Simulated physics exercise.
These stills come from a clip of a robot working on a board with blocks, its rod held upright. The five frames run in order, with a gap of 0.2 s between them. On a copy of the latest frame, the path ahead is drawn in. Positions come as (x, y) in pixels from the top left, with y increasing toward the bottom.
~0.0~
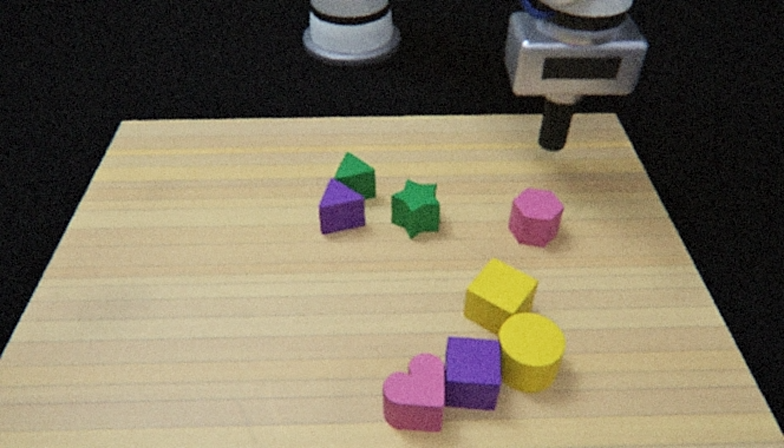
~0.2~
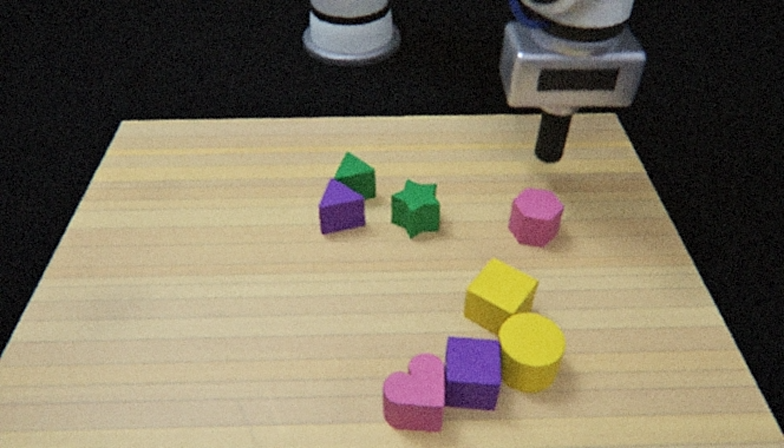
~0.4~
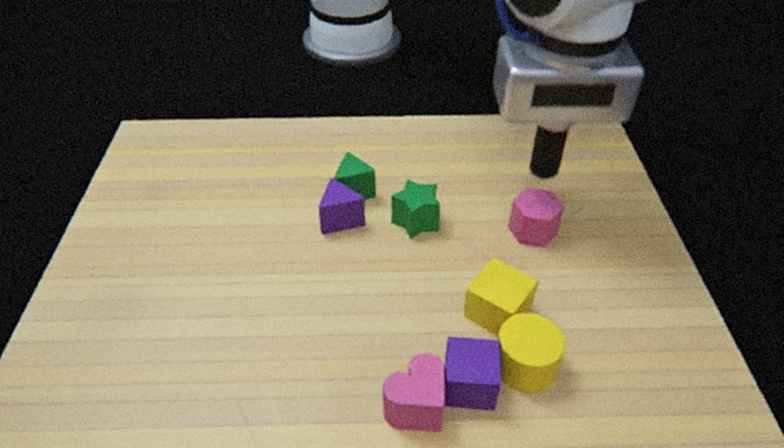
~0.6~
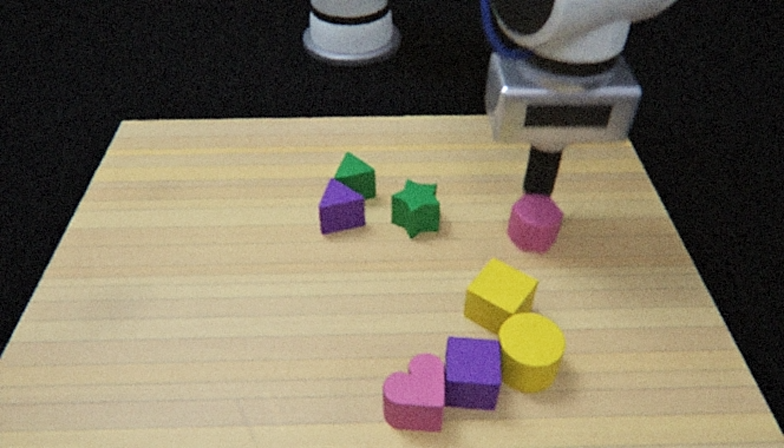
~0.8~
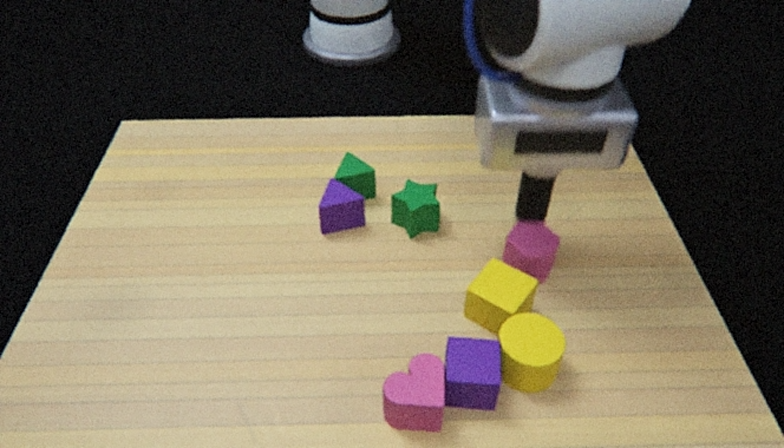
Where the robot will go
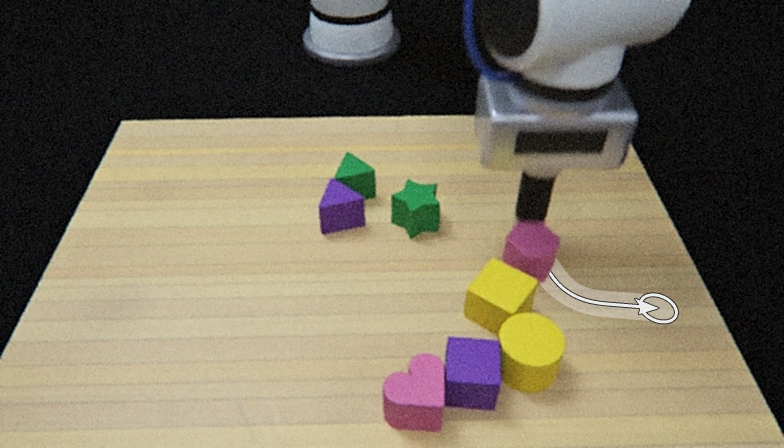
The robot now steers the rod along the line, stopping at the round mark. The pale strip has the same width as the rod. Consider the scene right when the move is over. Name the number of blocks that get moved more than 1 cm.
It shifts two blocks.
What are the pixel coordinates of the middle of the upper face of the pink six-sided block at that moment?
If I read the scene right, the answer is (544, 282).
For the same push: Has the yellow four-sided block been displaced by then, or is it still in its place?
By the last moment, the yellow four-sided block will have left its place.
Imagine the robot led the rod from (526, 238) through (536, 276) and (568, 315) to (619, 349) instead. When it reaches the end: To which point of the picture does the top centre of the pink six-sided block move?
The answer is (579, 335).
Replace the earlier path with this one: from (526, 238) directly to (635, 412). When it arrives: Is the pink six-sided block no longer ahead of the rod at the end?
Answer: Yes.
The drawn path runs from (526, 238) by way of (551, 275) and (599, 303) to (658, 308).
The first path, step by step. One third of the way, rod (557, 255); yellow four-sided block (495, 292); pink six-sided block (541, 273), turned 45° clockwise.
Two thirds of the way, rod (607, 283); yellow four-sided block (494, 295), turned 15° clockwise; pink six-sided block (544, 282), turned 55° clockwise.
At the end, rod (668, 288); yellow four-sided block (494, 295), turned 15° clockwise; yellow circle not moved; pink six-sided block (544, 282), turned 55° clockwise.
